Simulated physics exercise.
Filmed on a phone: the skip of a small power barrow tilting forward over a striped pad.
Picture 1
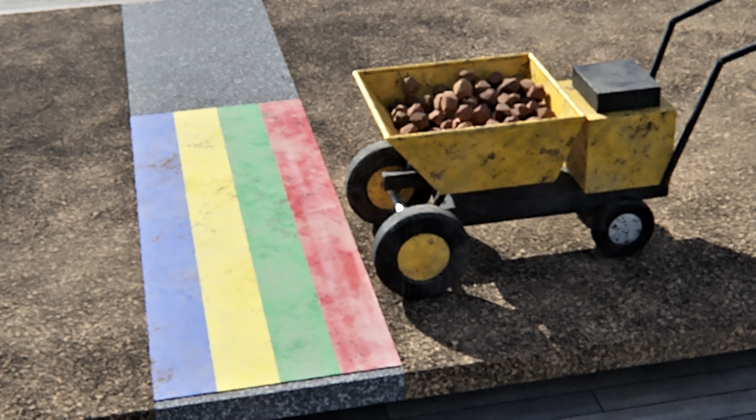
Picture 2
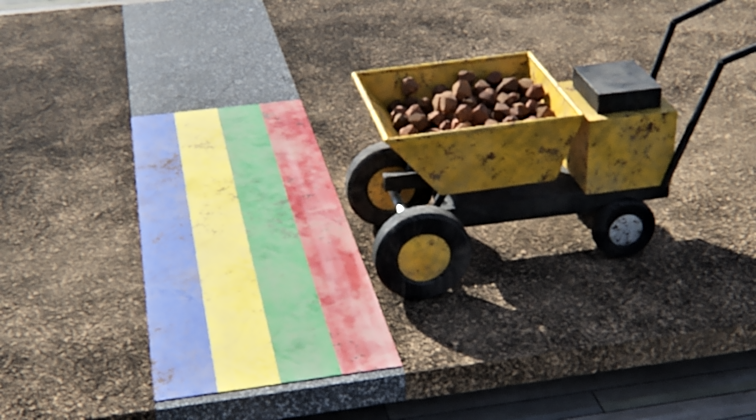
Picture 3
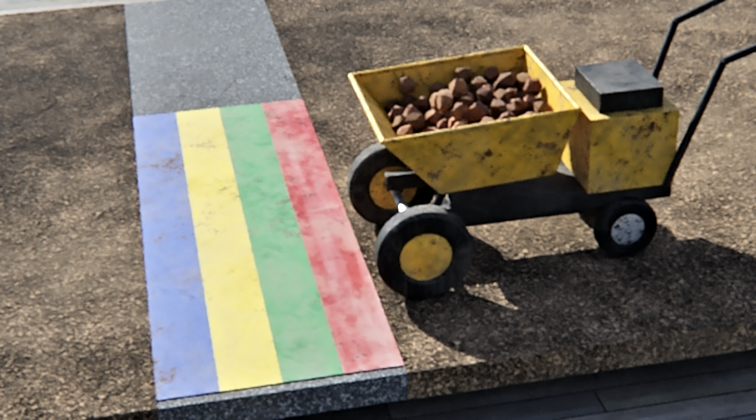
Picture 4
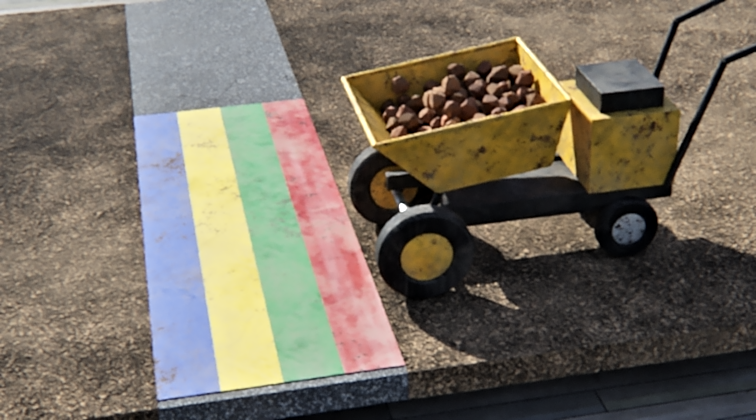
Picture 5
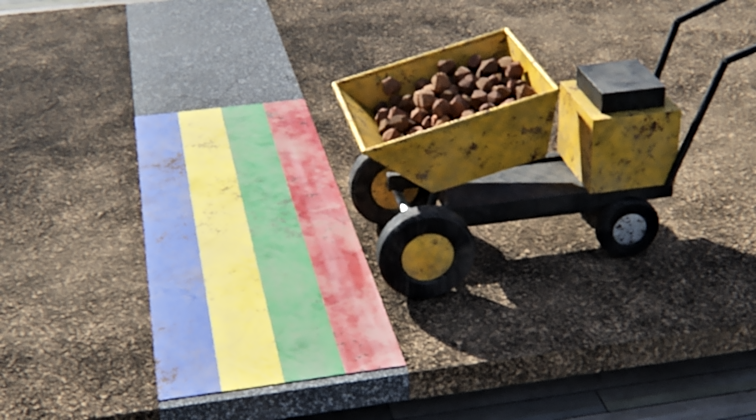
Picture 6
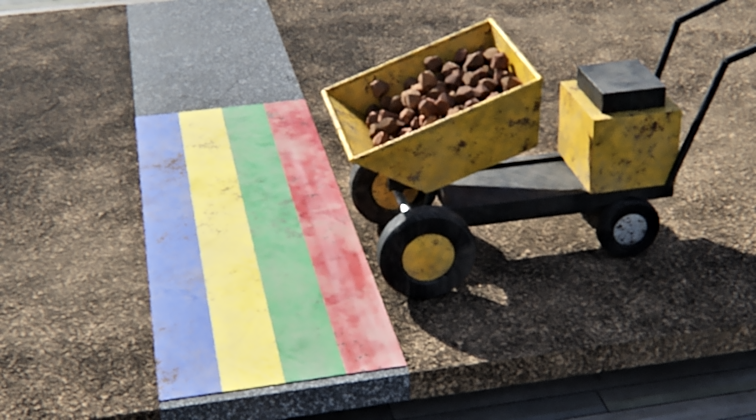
To begin with, a yellow skip full of brown clods sits level on a small wheeled barrow, right of a pad striped blue, yellow, green and red. The skip then tilts gradually forward to the left, its back end rising clearly while the clods stay heaped inside and the wheels remain still.
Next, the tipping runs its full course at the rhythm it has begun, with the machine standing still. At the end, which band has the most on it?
Most lies over the yellow band.
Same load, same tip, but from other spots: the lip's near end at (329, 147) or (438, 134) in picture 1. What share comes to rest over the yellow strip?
The first gives 20 %, the second 30 %.
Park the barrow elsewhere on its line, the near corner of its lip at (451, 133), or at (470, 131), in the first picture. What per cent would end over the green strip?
In turn 40 and 40 in a hundred.
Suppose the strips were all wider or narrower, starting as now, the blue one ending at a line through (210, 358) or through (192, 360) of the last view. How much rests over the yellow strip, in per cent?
Near 30 % and 40 %.
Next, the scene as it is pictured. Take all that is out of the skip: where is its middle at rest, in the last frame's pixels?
Around (222, 273).
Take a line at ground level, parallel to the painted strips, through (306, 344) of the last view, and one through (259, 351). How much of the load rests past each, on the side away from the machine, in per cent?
In turn 90 and 60 in a hundred.
Shortly afterwards, skip tipped steeply; the whole lot in the skip.
Next, skip tipped right over; near two thirds in the skip; a little over the green strip; near a quarter over the yellow strip; only a few over the blue strip; only a few falling.
Some moments later, skip tipped right over; a little in the skip; a little over the green strip; near a third over the yellow strip; near a quarter over the blue strip; a little off the paint.
In the end, skip tipped right over; only a few in the skip; none at all over the red strip; near a quarter over the green strip; near a third over the yellow strip; near a quarter over the blue strip; a little off the paint.
